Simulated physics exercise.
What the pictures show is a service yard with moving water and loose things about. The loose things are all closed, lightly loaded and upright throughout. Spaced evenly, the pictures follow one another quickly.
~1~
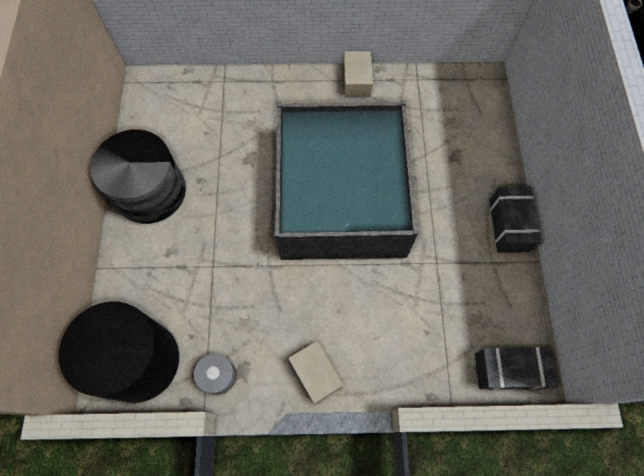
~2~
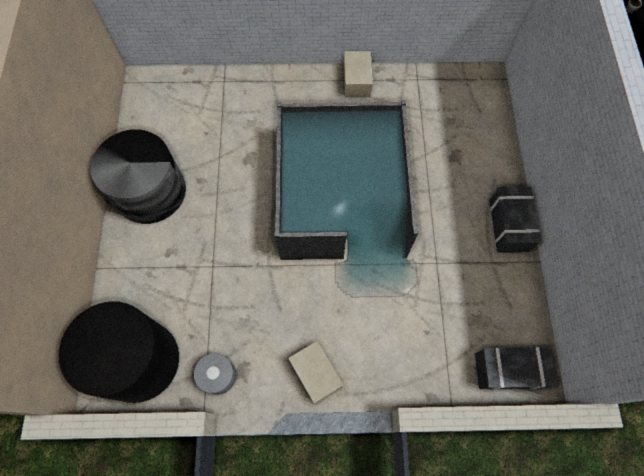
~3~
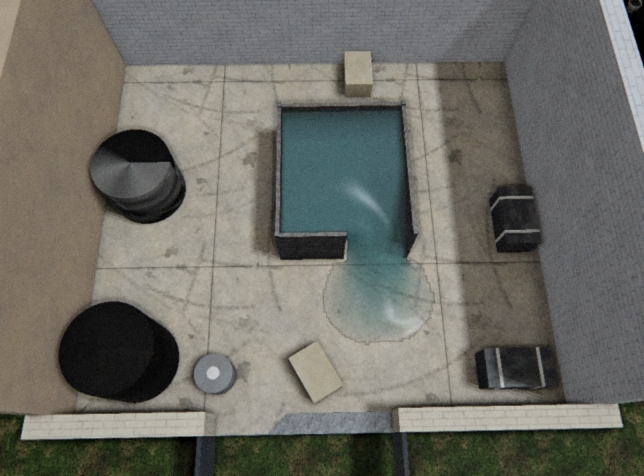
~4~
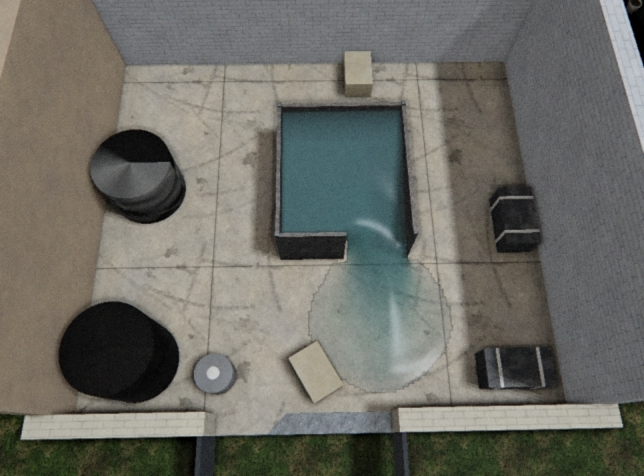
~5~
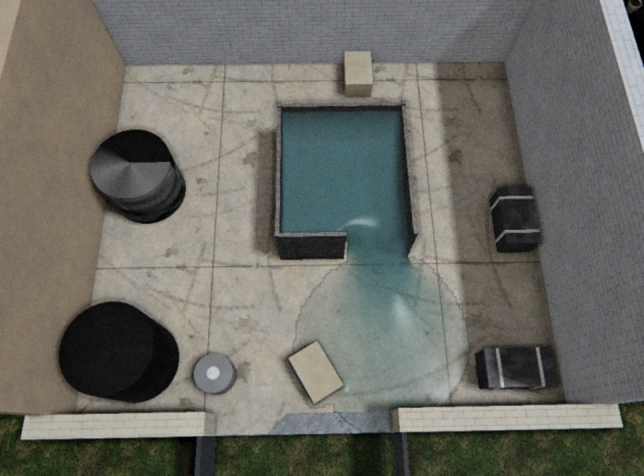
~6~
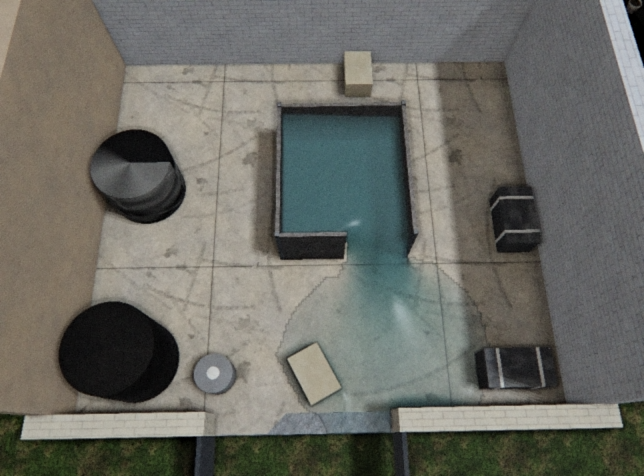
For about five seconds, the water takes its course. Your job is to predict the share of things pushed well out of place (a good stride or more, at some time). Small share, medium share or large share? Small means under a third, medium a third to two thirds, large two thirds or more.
A medium share.
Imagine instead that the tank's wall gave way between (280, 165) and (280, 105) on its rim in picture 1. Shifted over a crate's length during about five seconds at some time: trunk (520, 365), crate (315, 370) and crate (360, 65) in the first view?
As listed: No, moved that far, yes.
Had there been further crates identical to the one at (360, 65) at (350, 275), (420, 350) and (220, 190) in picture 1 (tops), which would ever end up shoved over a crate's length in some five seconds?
Each in turn: Pushed clear, pushed clear, stays in place.
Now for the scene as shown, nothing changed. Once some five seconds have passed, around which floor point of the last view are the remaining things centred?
Near (369, 179).
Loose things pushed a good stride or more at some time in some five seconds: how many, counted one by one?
Exactly 3.
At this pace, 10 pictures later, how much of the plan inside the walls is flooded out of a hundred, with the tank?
Roughly 35 %.
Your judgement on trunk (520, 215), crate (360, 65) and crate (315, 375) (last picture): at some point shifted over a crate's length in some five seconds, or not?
Working through them in turn, I get shoved clear, never that far off, then shoved clear.
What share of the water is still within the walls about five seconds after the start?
About 66 percent.
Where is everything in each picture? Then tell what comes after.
In the first picture, a crate at (315, 371) rests on the ground; a trunk at (520, 367) rests on the ground; 0 of 5 have shifted.
In the second picture, a crate at (315, 371) rests on the ground; a trunk at (520, 367) rests on the ground; 0 of 5 have shifted.
In the third picture, a crate at (315, 371) rests on the ground; a trunk at (520, 367) rests on the ground; 0 of 5 have shifted.
In the fourth picture, a crate at (315, 371), on the bottom; a trunk at (520, 367) rests on the ground; 0 of 5 have shifted.
In the fifth picture, a crate at (315, 371) rests on the ground; a trunk at (520, 367), on the bottom; 0 of 5 have shifted.
In the sixth picture, a crate at (314, 373) rests on the ground; a trunk at (520, 367), on the bottom; 0 of 5 have shifted.
A moment on, 0 of 5 are well off their spots; 0 afloat.
Next, 1 of 5 are well off their spots; 1 afloat.
Later, 3 of 5 are well off their spots; 0 afloat.
In the end, 3 of 5 are well off their spots, and 3 have been at some point; 1 afloat.
